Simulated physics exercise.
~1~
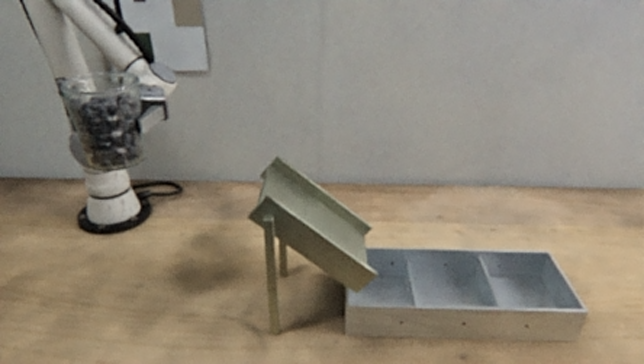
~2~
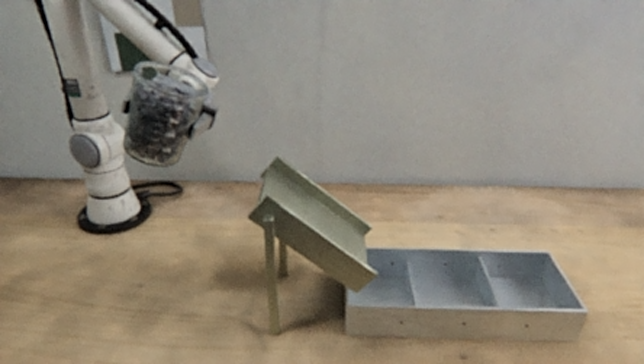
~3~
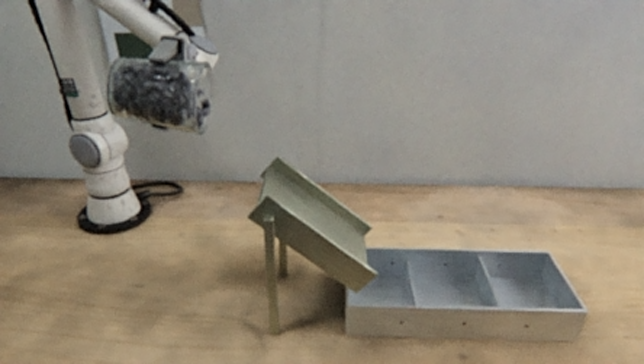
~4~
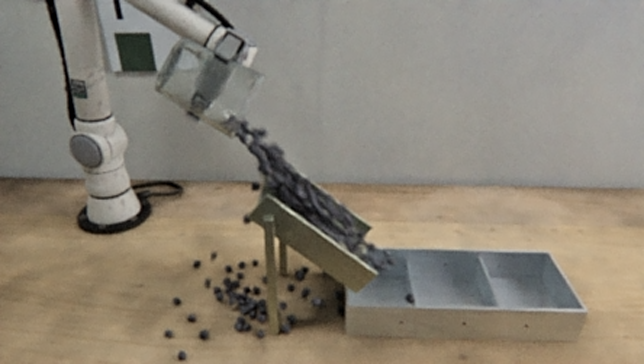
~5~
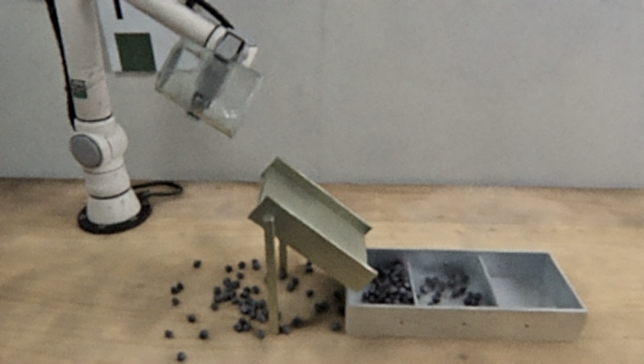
On a wooden table against a grey wall, a white robot arm moves a clear beaker of dark pebbles right and tips it over a sloping chute, pouring them down; many land in the divided tray's left and middle sections, while others lie scattered beneath the chute.
